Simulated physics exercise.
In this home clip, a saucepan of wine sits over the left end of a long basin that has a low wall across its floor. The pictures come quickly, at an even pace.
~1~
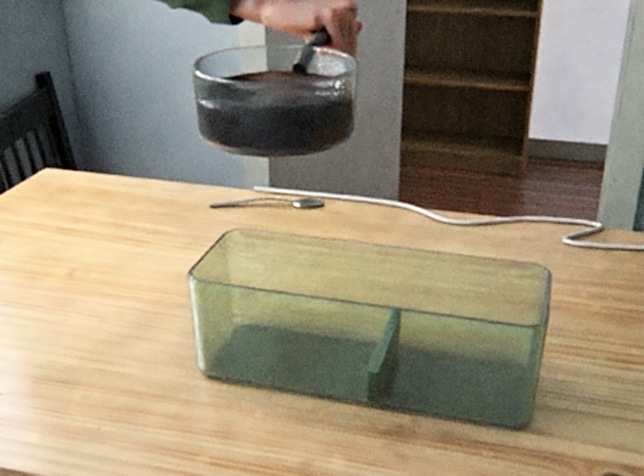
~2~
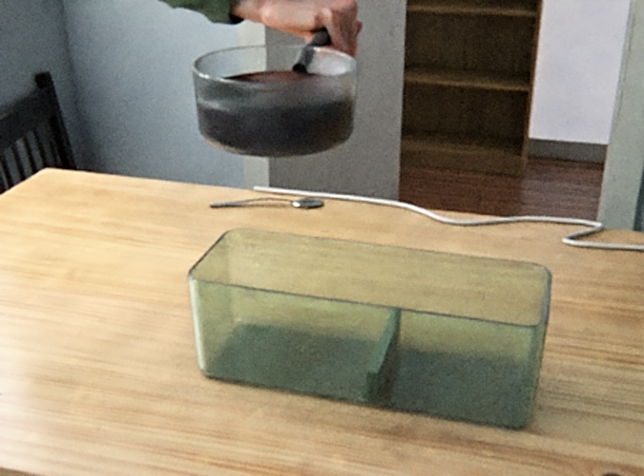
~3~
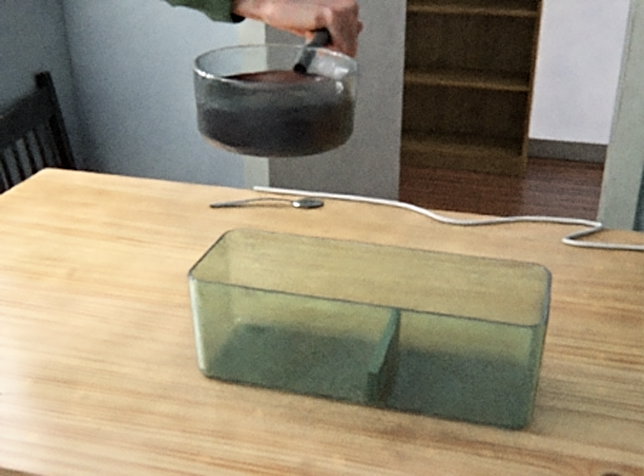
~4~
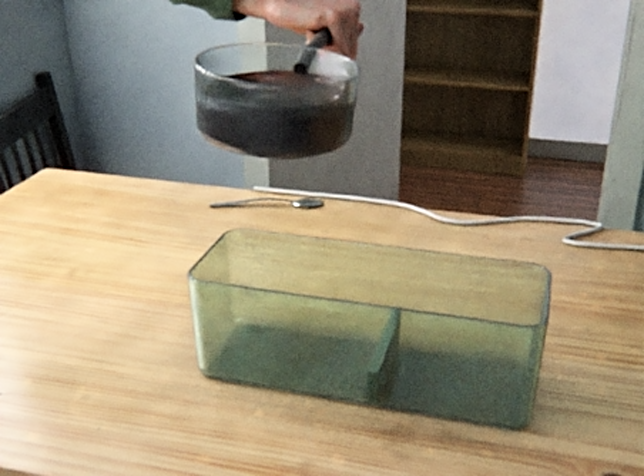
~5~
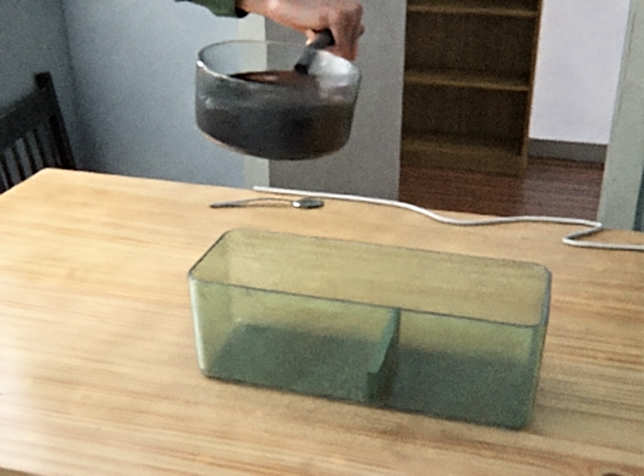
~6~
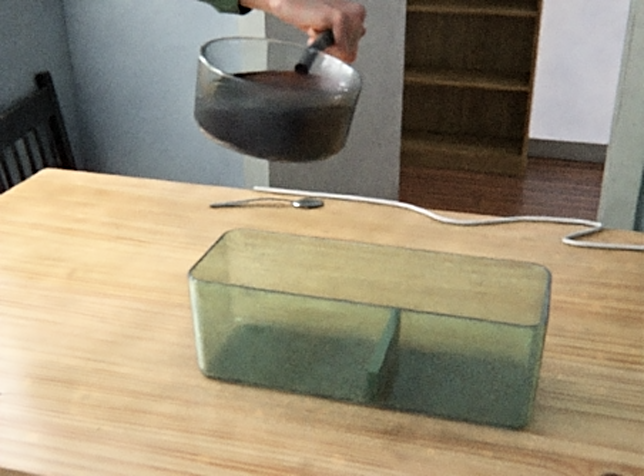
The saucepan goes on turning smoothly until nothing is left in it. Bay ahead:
The right compartment will collect the most.
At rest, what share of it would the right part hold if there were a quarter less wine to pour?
55 %.
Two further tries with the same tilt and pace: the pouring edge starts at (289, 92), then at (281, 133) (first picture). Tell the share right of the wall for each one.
In turn 5 and 10 in a hundred.
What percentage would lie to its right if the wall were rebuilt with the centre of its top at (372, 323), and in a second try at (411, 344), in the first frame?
In order, some 75 and 45 in a hundred.
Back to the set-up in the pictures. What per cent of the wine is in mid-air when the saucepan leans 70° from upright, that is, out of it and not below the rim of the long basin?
About 40 per cent.
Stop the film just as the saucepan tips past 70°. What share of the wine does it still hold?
Around 55 percent remains.
A moment on, the tilt is 70° and 53 per cent is still to pour, 1 is left of the wall and 6 right of it.
Next, the tilt is 104° and 8 per cent is still to pour, 16 is left of the wall and 62 right of it.
Then the tilt is 109° and 0 per cent is still to pour, 35 is left of the wall and 63 right of it.
Later the tilt is 109° and 0 per cent is still to pour, 36 is left of the wall and 63 right of it.
At rest 36 per cent lies left of the wall, 63 right of it and 1 outside.
